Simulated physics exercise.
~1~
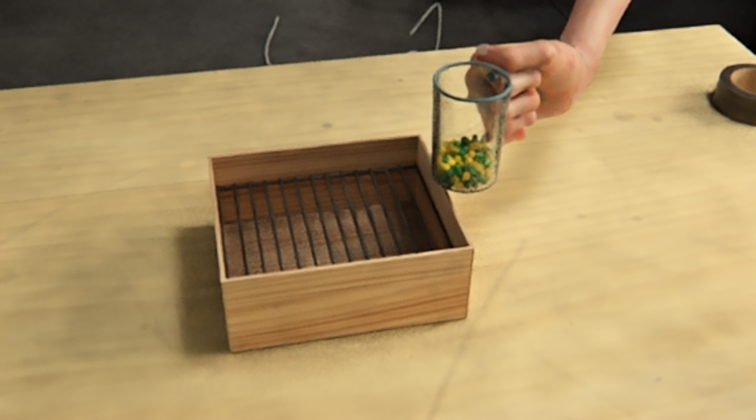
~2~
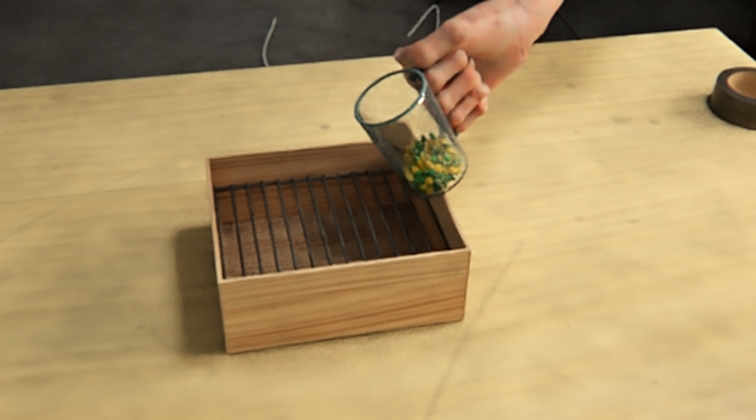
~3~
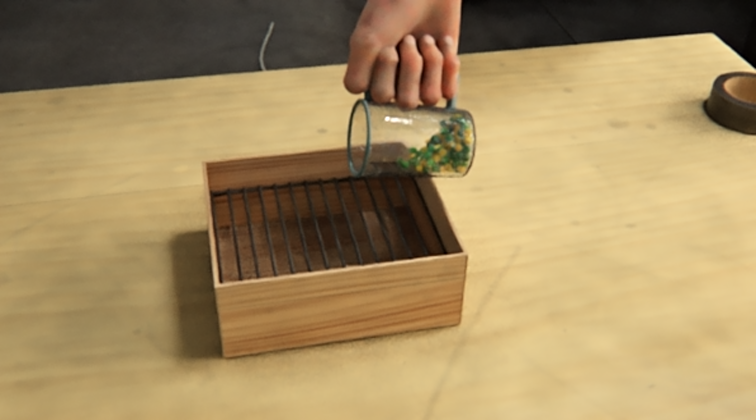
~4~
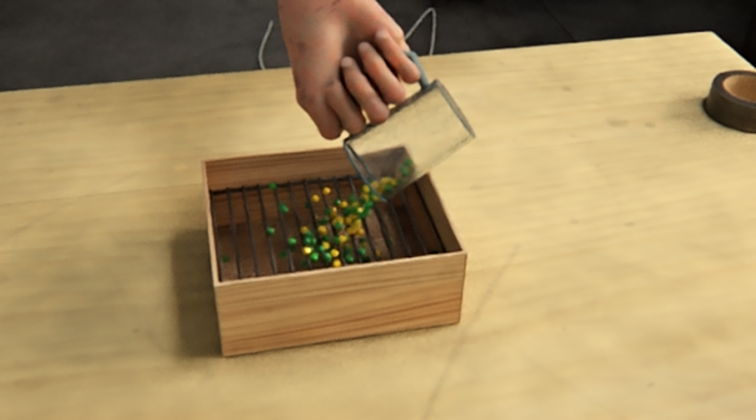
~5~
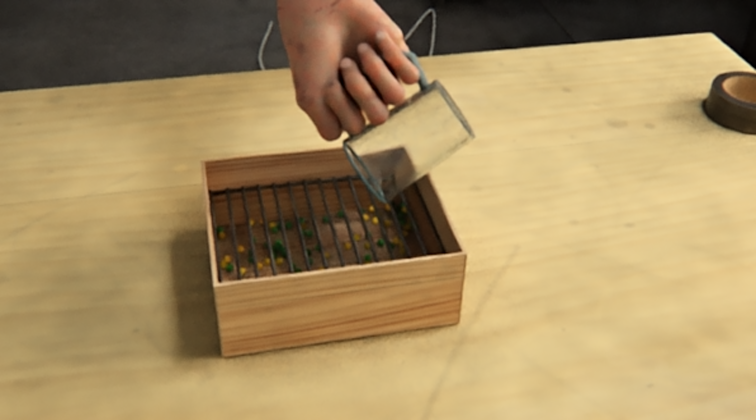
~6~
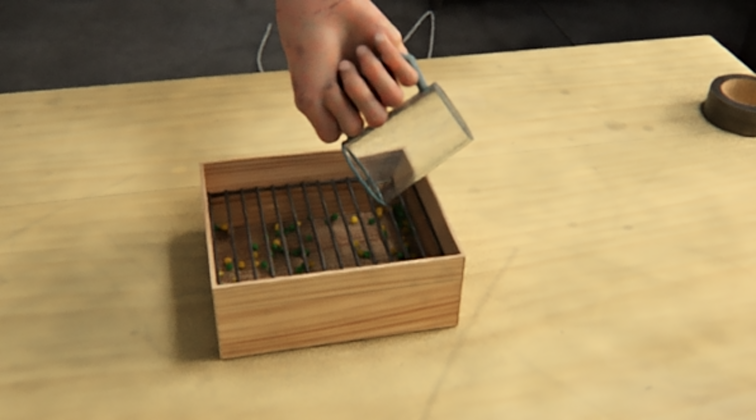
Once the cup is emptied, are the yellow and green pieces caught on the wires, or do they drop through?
Both the yellow and the green pieces drop through the wires and end up underneath, inside the box.
On a wooden table, a hand tips yellow and green pieces through a box's wires.
